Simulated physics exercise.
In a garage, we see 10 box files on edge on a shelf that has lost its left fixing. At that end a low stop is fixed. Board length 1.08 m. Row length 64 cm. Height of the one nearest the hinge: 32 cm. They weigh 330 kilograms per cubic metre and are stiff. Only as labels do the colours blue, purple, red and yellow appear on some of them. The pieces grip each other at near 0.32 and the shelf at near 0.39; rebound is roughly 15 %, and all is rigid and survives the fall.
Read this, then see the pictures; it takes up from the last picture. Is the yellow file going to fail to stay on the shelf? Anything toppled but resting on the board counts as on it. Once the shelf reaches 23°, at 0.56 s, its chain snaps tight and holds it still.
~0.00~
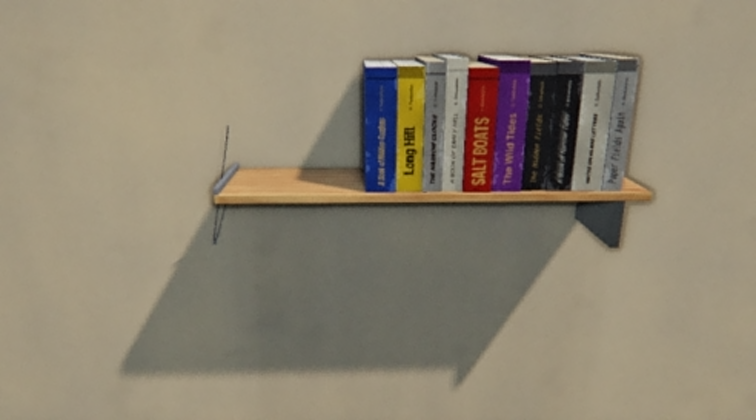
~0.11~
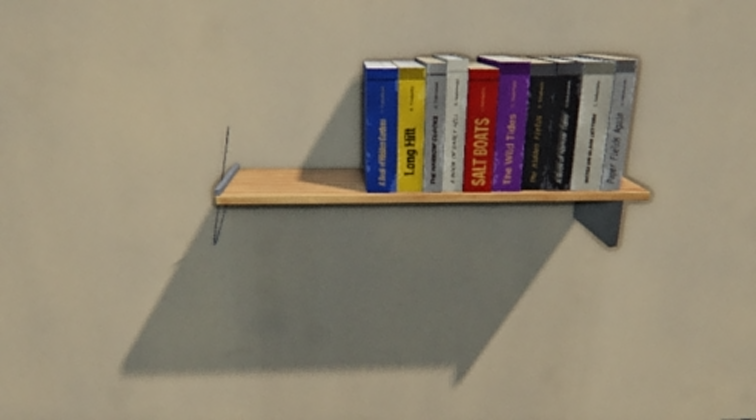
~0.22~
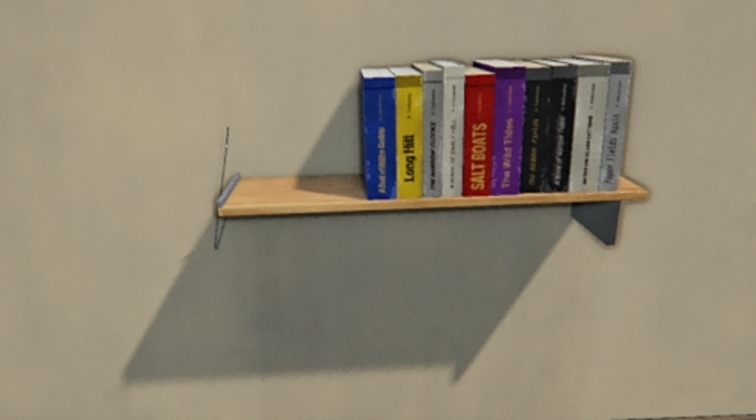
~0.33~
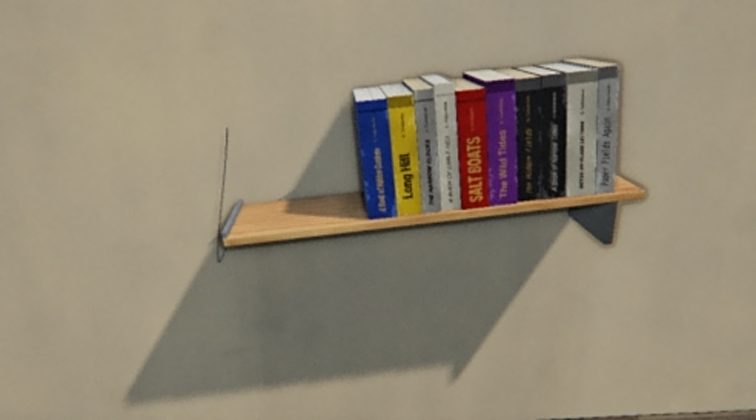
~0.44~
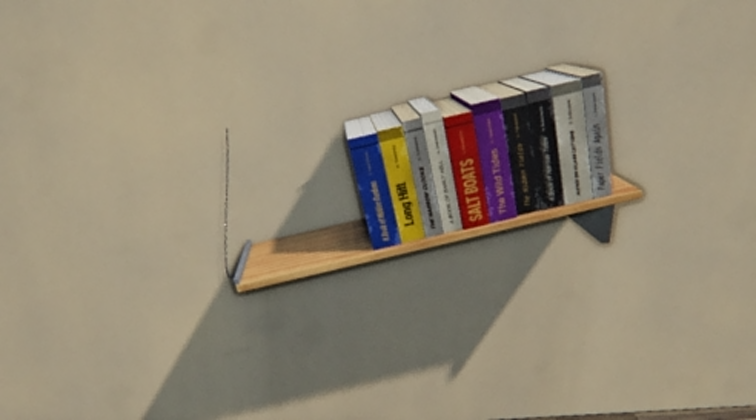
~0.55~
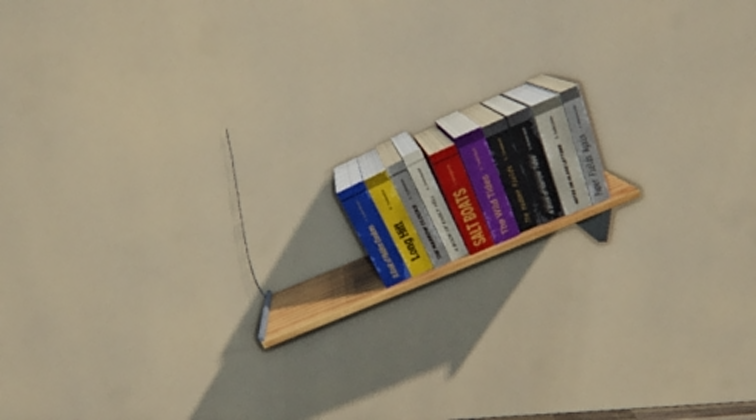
Yes, it ends up down.
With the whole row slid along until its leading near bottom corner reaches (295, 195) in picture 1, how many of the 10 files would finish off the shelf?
In that case 9.
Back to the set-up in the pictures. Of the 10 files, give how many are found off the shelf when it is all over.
I count 8.
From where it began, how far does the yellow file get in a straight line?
Start and end lie near 115 cm apart.
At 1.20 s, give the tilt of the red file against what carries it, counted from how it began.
I'd estimate close to 60°.
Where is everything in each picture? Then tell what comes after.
In the first picture (we follow the side turned to the camera; the camera moves round a little; leans and shifts are taken against what carries them), shelf's free end (226, 200) slope 0°; yellow file (411, 131); red file (481, 132); purple file (511, 129); no piece has moved.
In the second picture, shelf's free end (228, 200) slope 0°; yellow file (411, 132).
In the third picture, shelf's free end (230, 212) slope 2°; yellow file (410, 139).
In the fourth picture, shelf's free end (235, 242) slope 6°; yellow file (405, 157).
In the fifth picture, shelf's free end (248, 287) slope 13°; yellow file (402, 186).
In the sixth picture, shelf's free end (273, 342) slope 22°; yellow file (400, 225) tipped 4°; blue file (375, 237) tipped 4°; red file (463, 202); steepest lean 4°, the file at (419, 216); 4 stirred so far.
Around 0.80 s, none of the 10 files off the shelf, 10 disturbed; yellow file tipped 39°; blue file tipped 48°.
Around 1.20 s, 1 of the 10 files off the shelf; yellow file upside down; blue file upside down.
Around 1.92 s, 5 of the 10 files off the shelf; yellow file on its side; red file upside down.
Around 2.86 s, 7 of the 10 files off the shelf; yellow file on its side; purple file on its side.
Finally (3.3 s), 8 of the 10 files off the shelf; yellow file on its side; blue file on its side; purple file on its side.
